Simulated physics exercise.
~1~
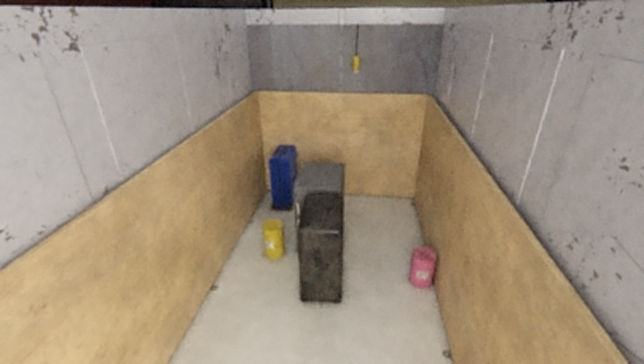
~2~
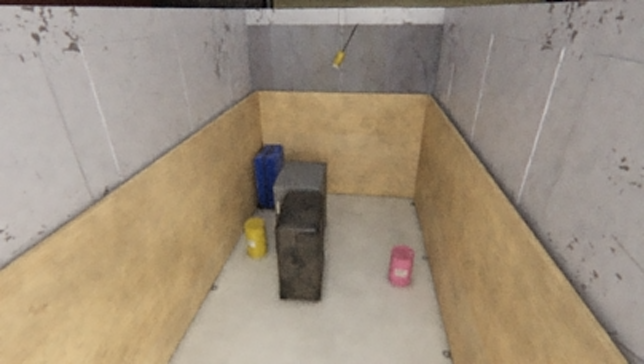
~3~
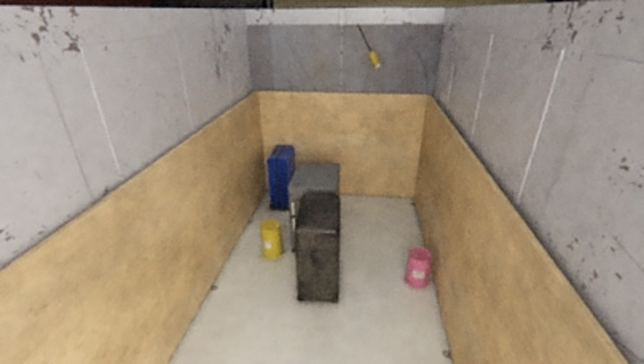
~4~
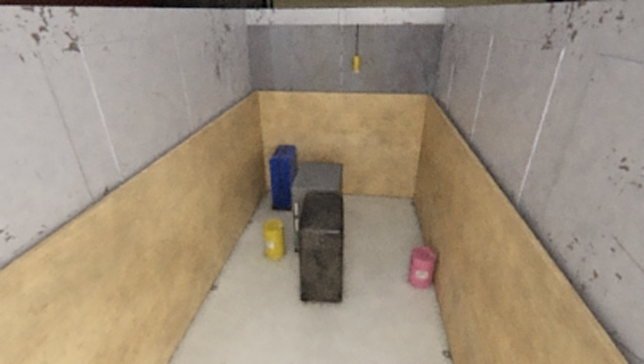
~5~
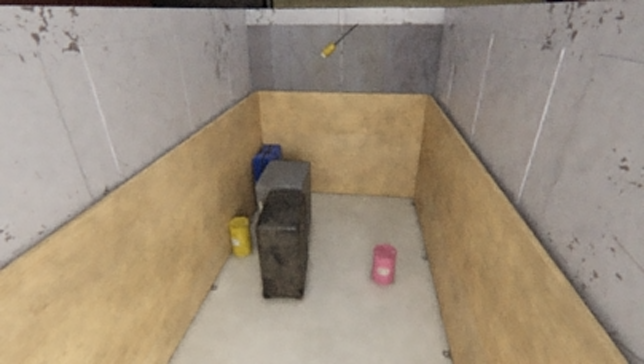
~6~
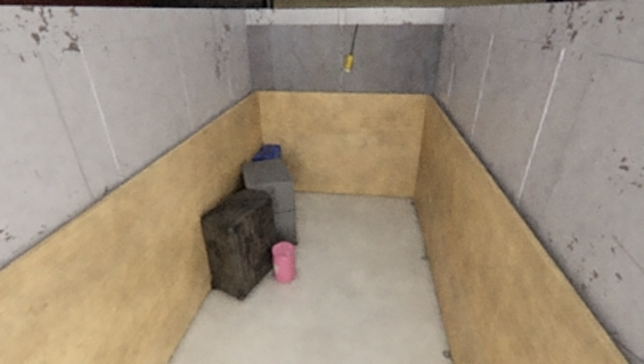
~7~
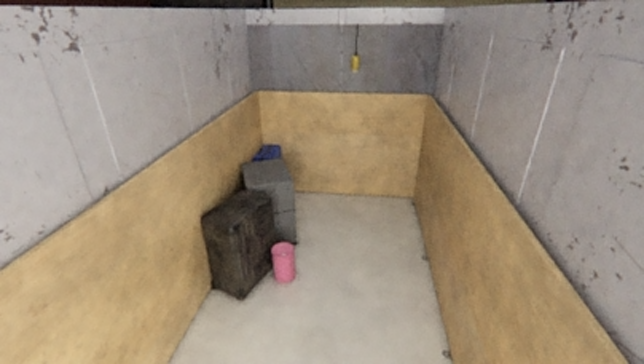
At the start, a black case and a grey appliance stand in the middle of a van's load bay, with a blue case and yellow canister to their left and a pink canister to the right. The load slides a little left as a small yellow object hanging at the far end swings. Everything shifts back right and settles briefly. Then the load slides left again and carries on to the left wall, the black case turning and the yellow canister dropping out of sight. At the end, the pink canister stands upright beside the black case, and nothing visible has toppled.
